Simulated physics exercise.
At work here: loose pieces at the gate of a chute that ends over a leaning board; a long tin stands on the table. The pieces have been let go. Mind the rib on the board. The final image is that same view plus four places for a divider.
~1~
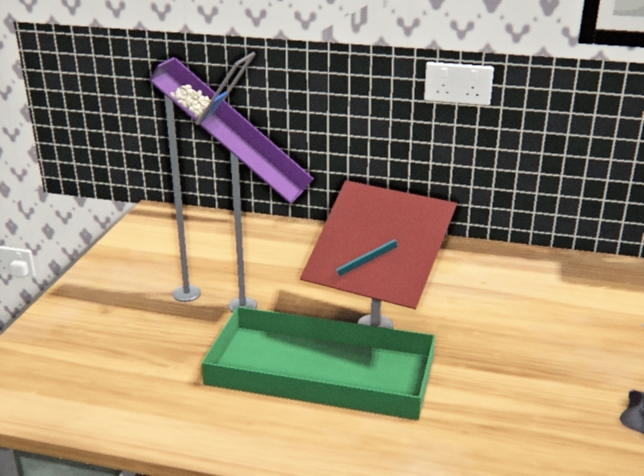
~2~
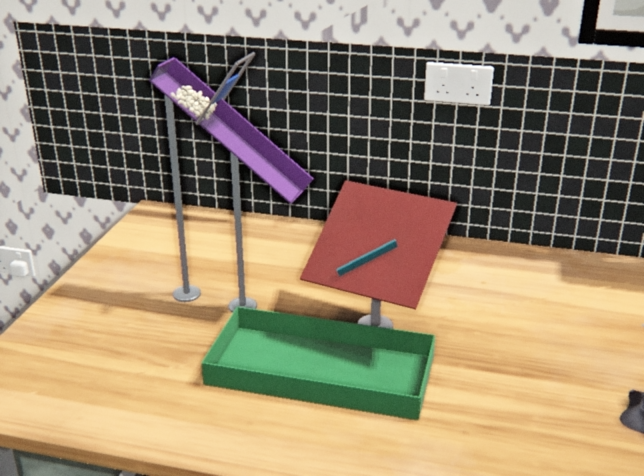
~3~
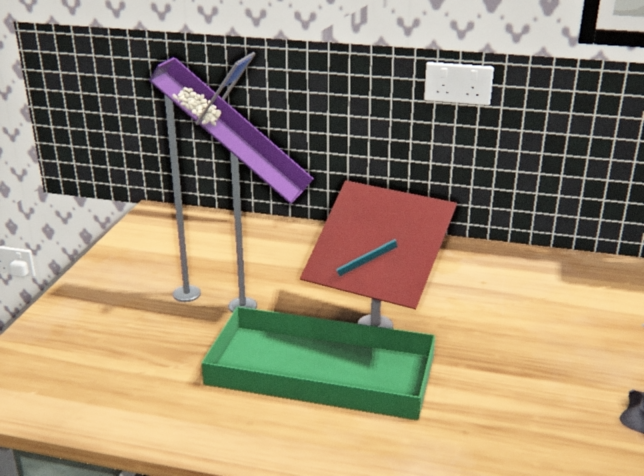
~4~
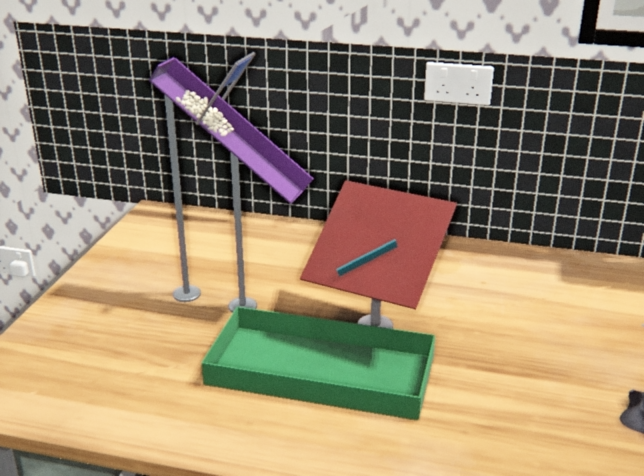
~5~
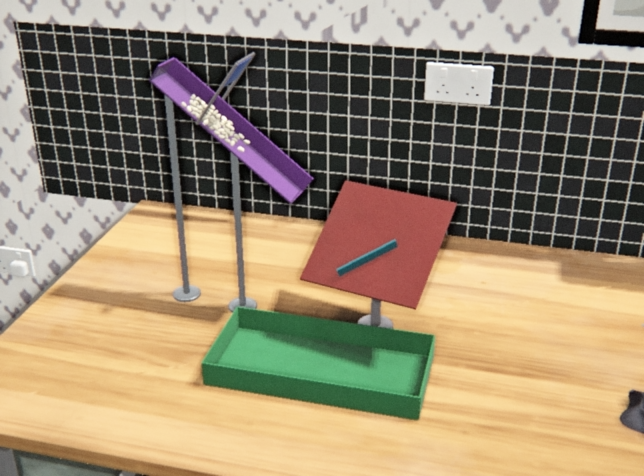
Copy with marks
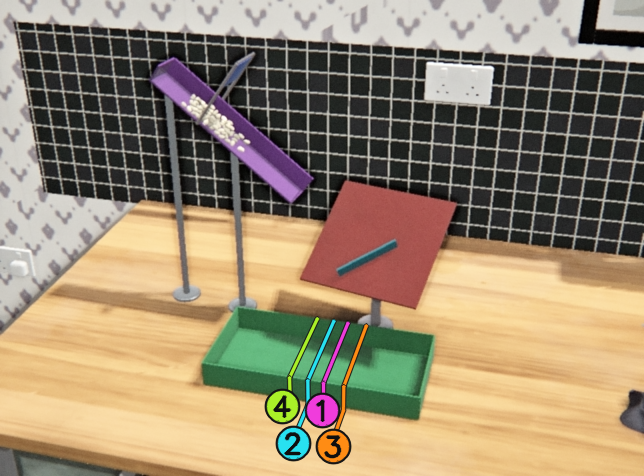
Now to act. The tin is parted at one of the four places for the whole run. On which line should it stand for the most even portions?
Take 4.
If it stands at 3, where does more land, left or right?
The left side.
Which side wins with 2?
More lands on the left.
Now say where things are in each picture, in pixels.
In the first frame, load behind the gate at (199, 103), white beans; lip of the chute at (297, 198), sloping fairly steeply.
In the second frame, middle of the board at (378, 240), tilted fairly steeply; middle of its low edge at (356, 293); of its high edge at (399, 191).
In the third frame, front corners of the tin at (202, 363) and (420, 397), empty; front of the load at (213, 123).
In the fourth frame, middle of the load at (203, 114); its front at (230, 130), about a quarter of the way to the lip; rib from (396, 240) to (337, 270).
In the fifth frame, middle of the load at (210, 120); its front at (241, 149), about a third of the way to the lip.
On the marked copy, line 1 crosses the front rim at (323, 382); line 2 crosses the front rim at (308, 379); line 3 crosses the front rim at (344, 385); line 4 crosses the front rim at (289, 377).
If 1 is chosen, of what is caught, nearly all on the left of the divider, a stray few on the right.
If 2 is chosen, of what is caught, nearly all on the left of the divider, a small part on the right.
If 3 is chosen, of what is caught, nearly all on the left of the divider, a stray few on the right.
If 4 is chosen, of what is caught, about half on the left of the divider, about half on the right.
